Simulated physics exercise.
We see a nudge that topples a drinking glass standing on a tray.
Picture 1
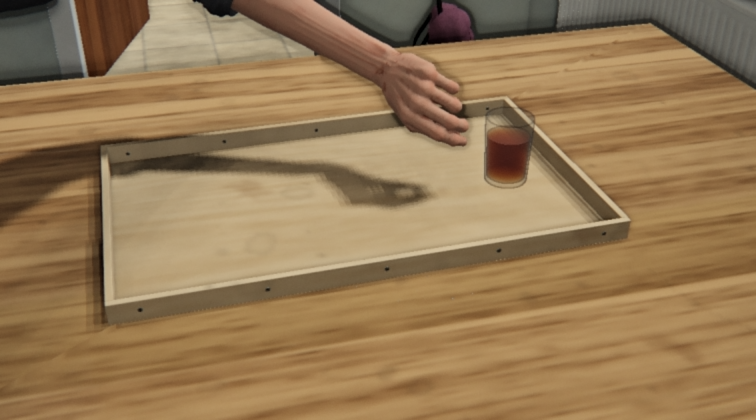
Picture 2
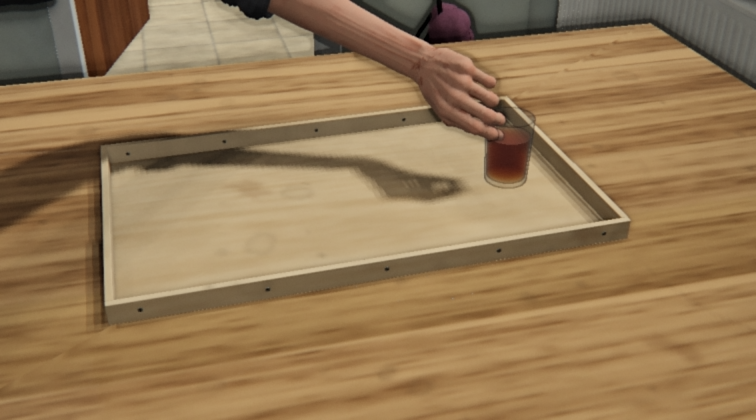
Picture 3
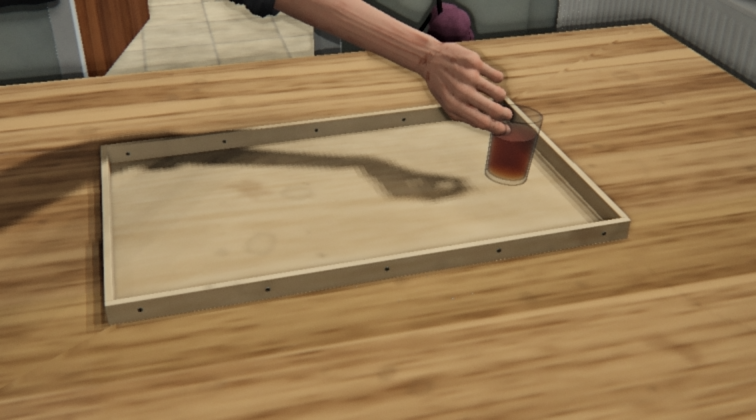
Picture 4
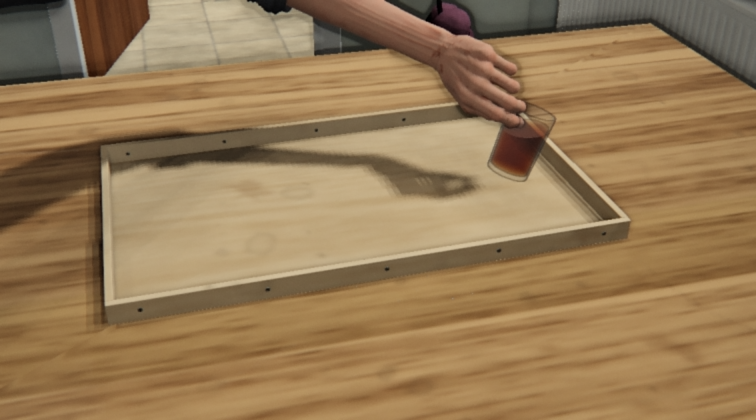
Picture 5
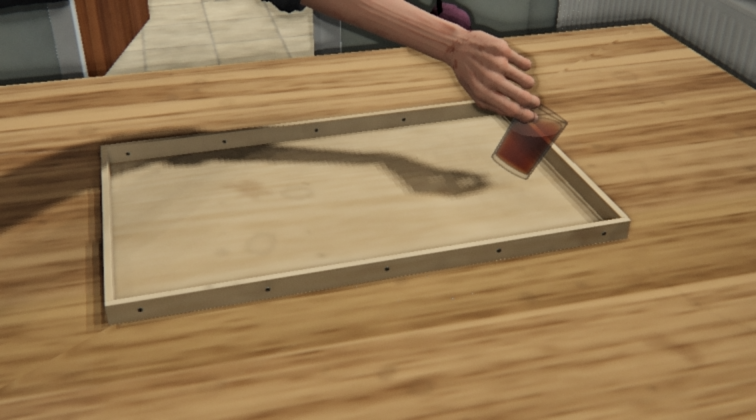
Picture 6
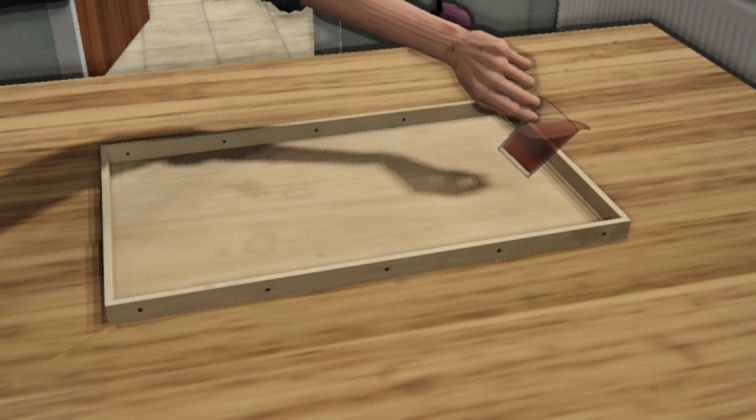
On a light striped wooden table in a room with a pale tiled floor behind, the view looks down at an angle from a still camera. A shallow pale wooden tray lies across the table, with a clear glass of reddish-brown drink upright near its right end. A bare hand reaches in from the top, moves right and pushes the glass near its rim, tilting it steeply rightward.
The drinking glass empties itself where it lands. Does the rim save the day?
The spill gets out on to the top.
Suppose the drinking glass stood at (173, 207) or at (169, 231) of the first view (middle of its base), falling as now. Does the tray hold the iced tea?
First it keeps within the tray, then it keeps within the tray.
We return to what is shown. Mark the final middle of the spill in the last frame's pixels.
Close to (725, 137).
Next, the drinking glass lies across the rim; the puddle covers about as much as a plate; the table is getting wet.
After that, the puddle covers about as much as a tray; the table is getting wet.
Finally, the puddle covers about as much as a tray; the table is getting wet.
